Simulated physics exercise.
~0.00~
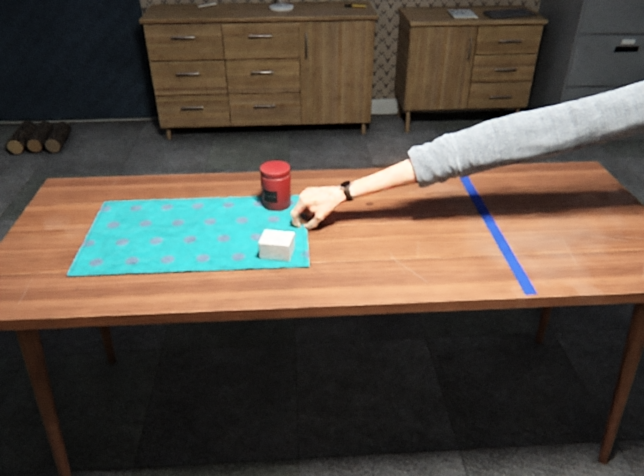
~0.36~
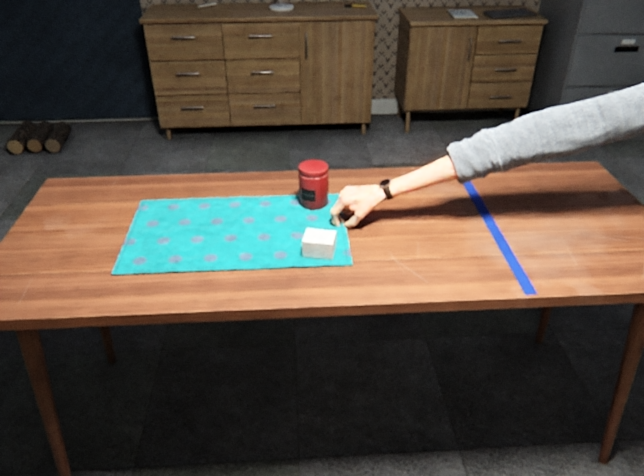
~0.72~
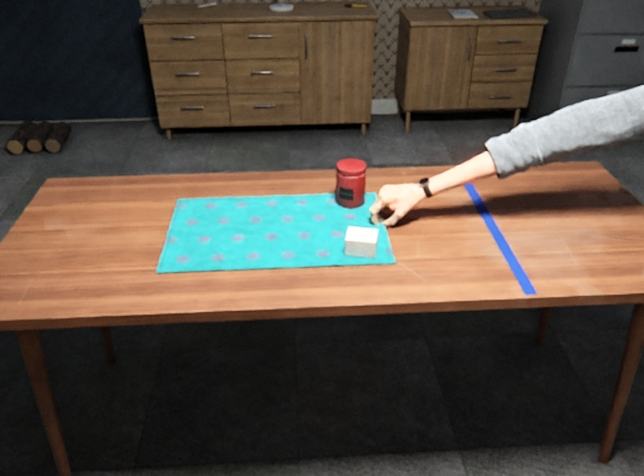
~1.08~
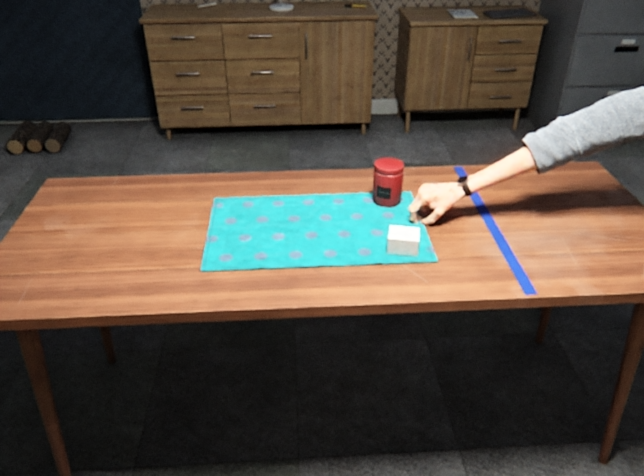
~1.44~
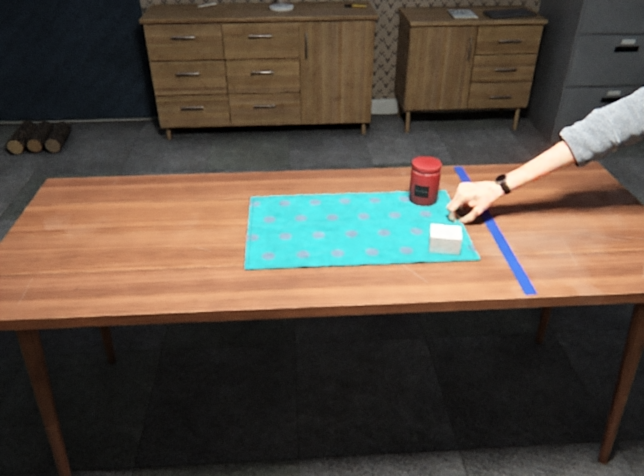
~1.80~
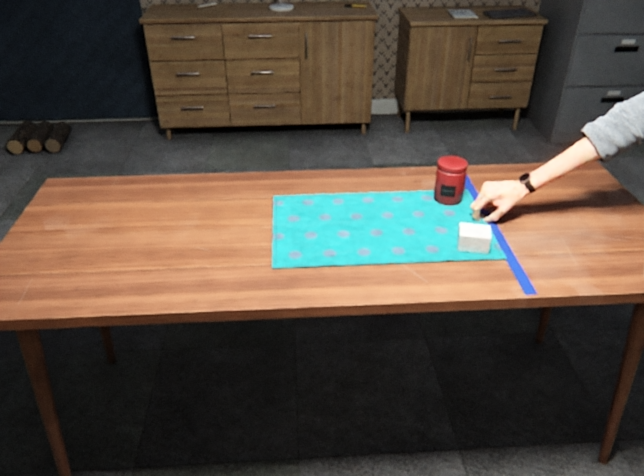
A turquoise patterned cloth lies on the left side of a long wooden table, seen from slightly above, with wooden cabinets along the wall behind. A red jar stands at its back right corner and a small white block sits near its right edge, while a blue strip of tape crosses the table farther right. A hand in a grey sleeve, reaching in from the right, holds the edge and pulls the cloth steadily rightward. The jar and block ride along, keeping their places. Finally, the cloth's edge reaches the tape, with the block still aboard and the jar upright.
